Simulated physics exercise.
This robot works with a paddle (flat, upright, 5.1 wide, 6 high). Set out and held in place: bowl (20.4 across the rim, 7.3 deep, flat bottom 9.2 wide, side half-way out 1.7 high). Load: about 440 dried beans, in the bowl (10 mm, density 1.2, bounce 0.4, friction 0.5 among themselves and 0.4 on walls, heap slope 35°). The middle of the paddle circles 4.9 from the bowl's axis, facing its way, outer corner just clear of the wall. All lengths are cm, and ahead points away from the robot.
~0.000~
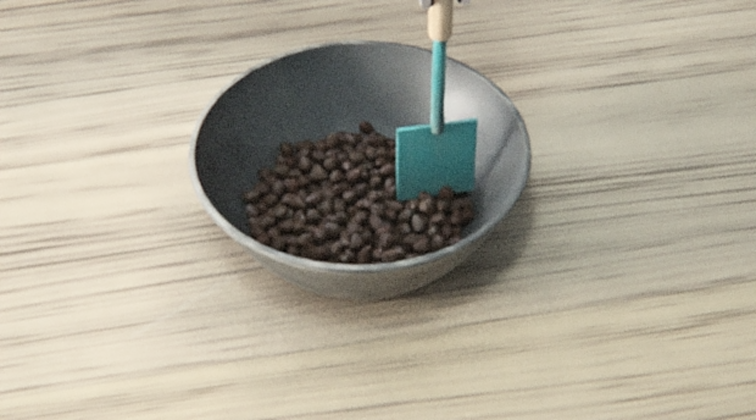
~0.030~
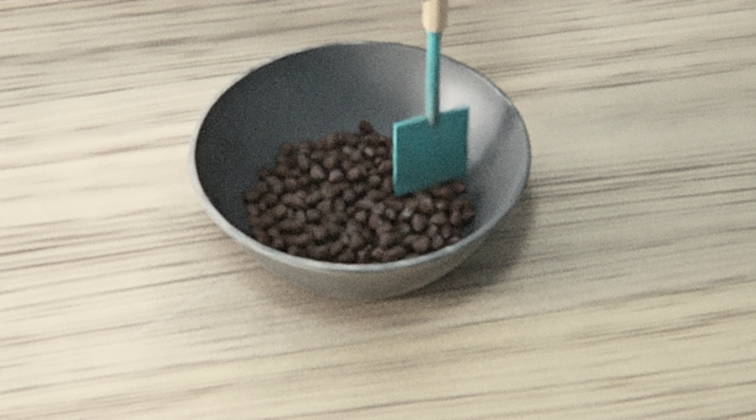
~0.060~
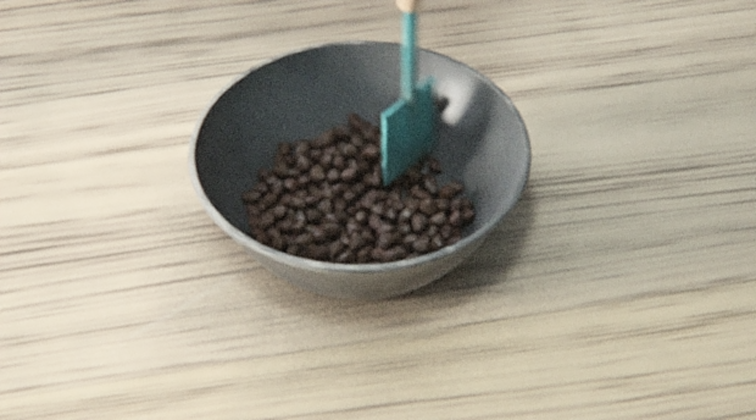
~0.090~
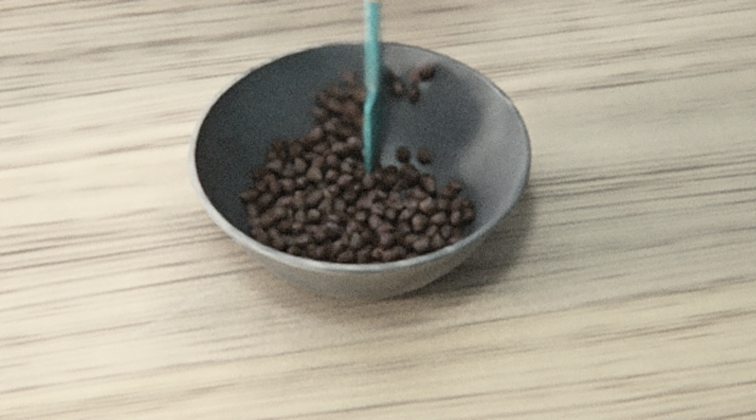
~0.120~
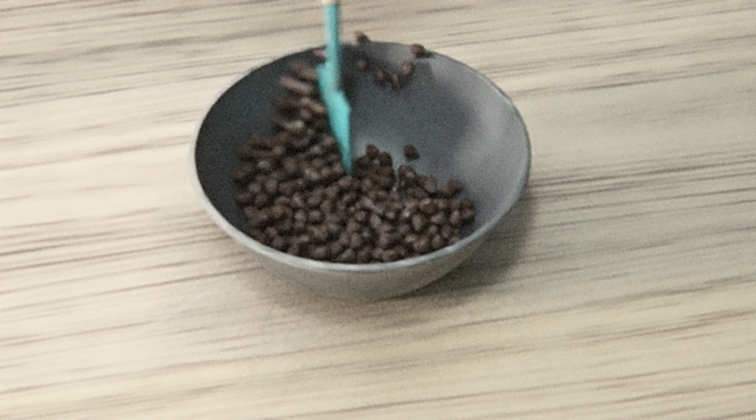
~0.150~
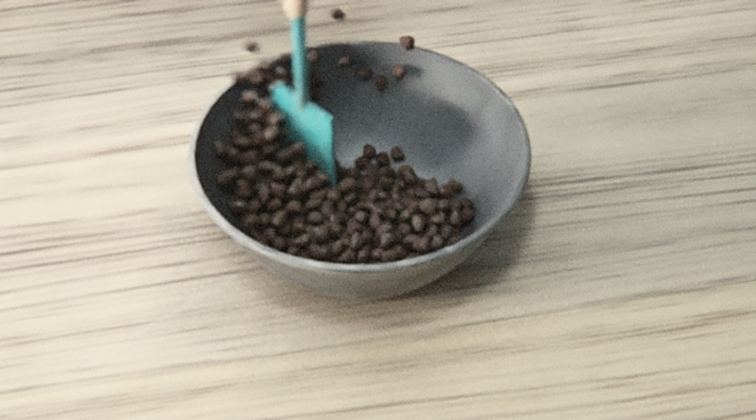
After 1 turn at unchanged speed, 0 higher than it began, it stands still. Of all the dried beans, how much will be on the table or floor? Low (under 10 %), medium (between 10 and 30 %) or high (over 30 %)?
Share on the table or floor: Medium (between 10 and 30 %).
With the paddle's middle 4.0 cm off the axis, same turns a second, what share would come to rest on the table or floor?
In that case some 10 per cent.
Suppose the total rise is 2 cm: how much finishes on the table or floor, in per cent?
Some 5 per cent.
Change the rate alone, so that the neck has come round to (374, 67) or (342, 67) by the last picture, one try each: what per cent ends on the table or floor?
Some 0 and 5 per cent.
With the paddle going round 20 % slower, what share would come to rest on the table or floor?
Then about 5 per cent.
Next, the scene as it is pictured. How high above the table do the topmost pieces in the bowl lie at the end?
About 6.0 cm.
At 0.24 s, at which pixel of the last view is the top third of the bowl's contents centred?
Around (293, 234).
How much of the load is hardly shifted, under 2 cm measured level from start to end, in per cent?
Roughly 20 per cent.
By 0.24 s, 212° round, highest piece 10 above the table; 423 in the bowl, 13 in flight or on the tool.
By 0.33 s, 298° round, highest piece 12 above the table; 399 in the bowl, 11 on the table or floor, 26 in flight or on the tool.
By 0.57 s, 0° round, highest piece 7 above the table; 371 in the bowl, 64 on the table or floor, 1 in flight or on the tool.
By 1.27 s, 0° round, highest piece 5 above the table; 371 in the bowl, 65 on the table or floor.
Final count, 371 in the bowl, 65 on the table or floor. That is 15 % on the table or floor.
